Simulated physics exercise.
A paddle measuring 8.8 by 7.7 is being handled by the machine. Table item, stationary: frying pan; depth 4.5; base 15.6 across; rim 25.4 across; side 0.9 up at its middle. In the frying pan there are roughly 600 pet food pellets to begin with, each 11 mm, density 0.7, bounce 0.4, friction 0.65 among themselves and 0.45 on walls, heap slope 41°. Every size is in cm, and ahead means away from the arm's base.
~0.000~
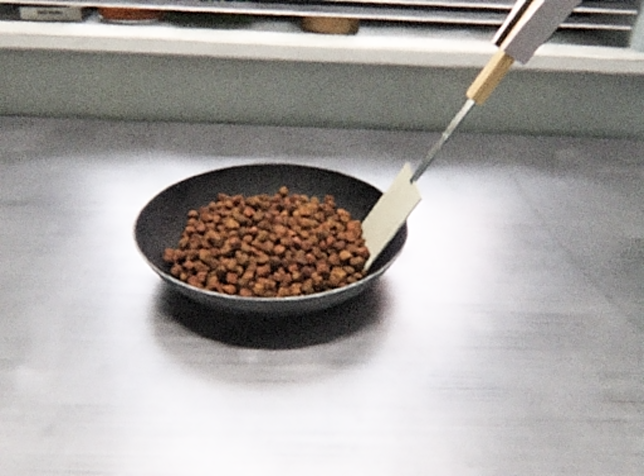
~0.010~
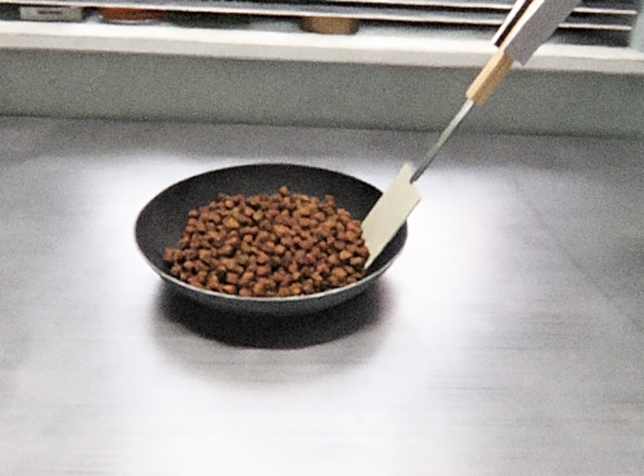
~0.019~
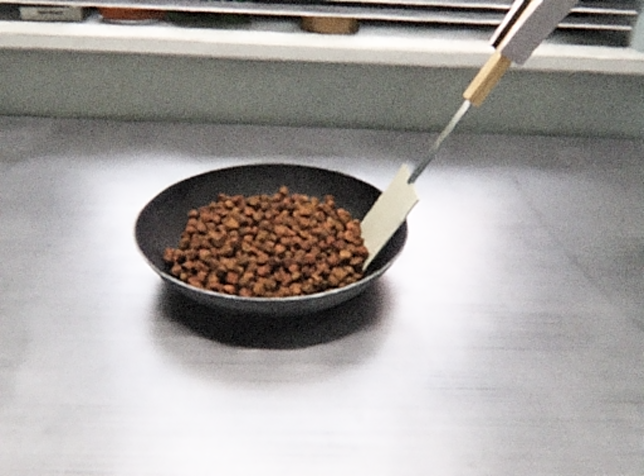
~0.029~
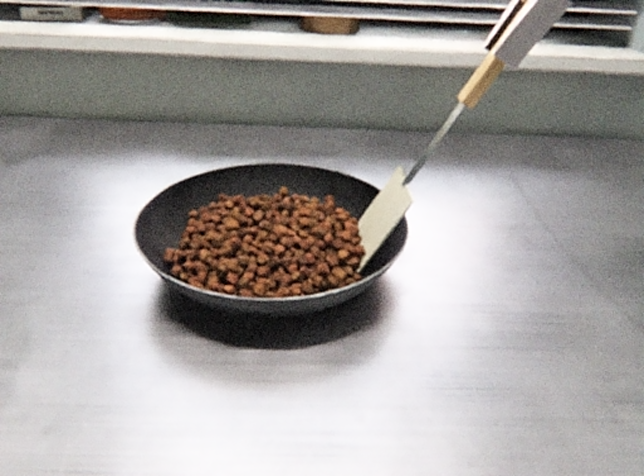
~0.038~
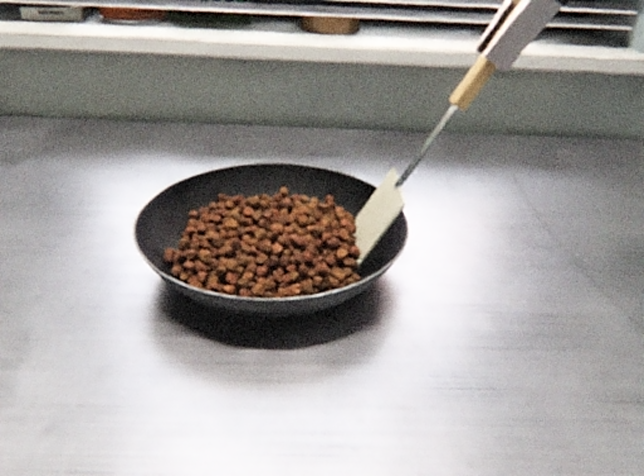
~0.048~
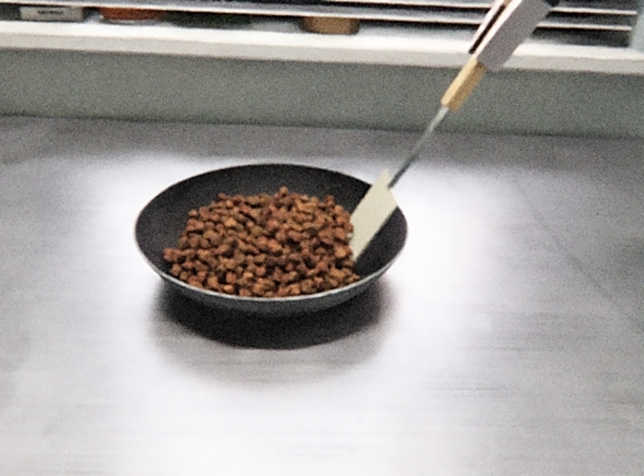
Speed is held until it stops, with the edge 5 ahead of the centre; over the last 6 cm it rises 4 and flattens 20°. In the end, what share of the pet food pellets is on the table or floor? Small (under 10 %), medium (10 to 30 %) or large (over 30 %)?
Small.
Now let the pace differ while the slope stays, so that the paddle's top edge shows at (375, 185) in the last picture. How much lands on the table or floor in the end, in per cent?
Expect some 15 per cent there.
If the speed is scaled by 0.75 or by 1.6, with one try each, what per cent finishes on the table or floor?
Roughly 0 per cent on the first try and 10 per cent on the second.
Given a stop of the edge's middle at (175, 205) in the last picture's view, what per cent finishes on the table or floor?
Around 25 percent ends on the table or floor.
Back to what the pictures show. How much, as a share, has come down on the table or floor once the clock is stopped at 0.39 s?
It comes to some 5 in a hundred.
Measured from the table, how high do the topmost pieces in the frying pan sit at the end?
Roughly 6.0 centimetres.
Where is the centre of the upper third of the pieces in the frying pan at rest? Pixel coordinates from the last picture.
Around (189, 222).
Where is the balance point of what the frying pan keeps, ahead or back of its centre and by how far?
About 4.0 centimetres ahead.
By 0.10 s, sloping 62°, highest piece 5 above the table; 605 in the frying pan.
By 0.16 s, sloping 54°, highest piece 6 above the table; 605 in the frying pan.
By 0.39 s, sloping 42°, highest piece 6 above the table; 576 in the frying pan, 25 on the table or floor, 4 on the blade or in flight.
By 1.44 s, sloping 42°, highest piece 6 above the table; 574 in the frying pan, 31 on the table or floor.
Final count, 574 in the frying pan, 31 on the table or floor. That is 5 % on the table or floor.
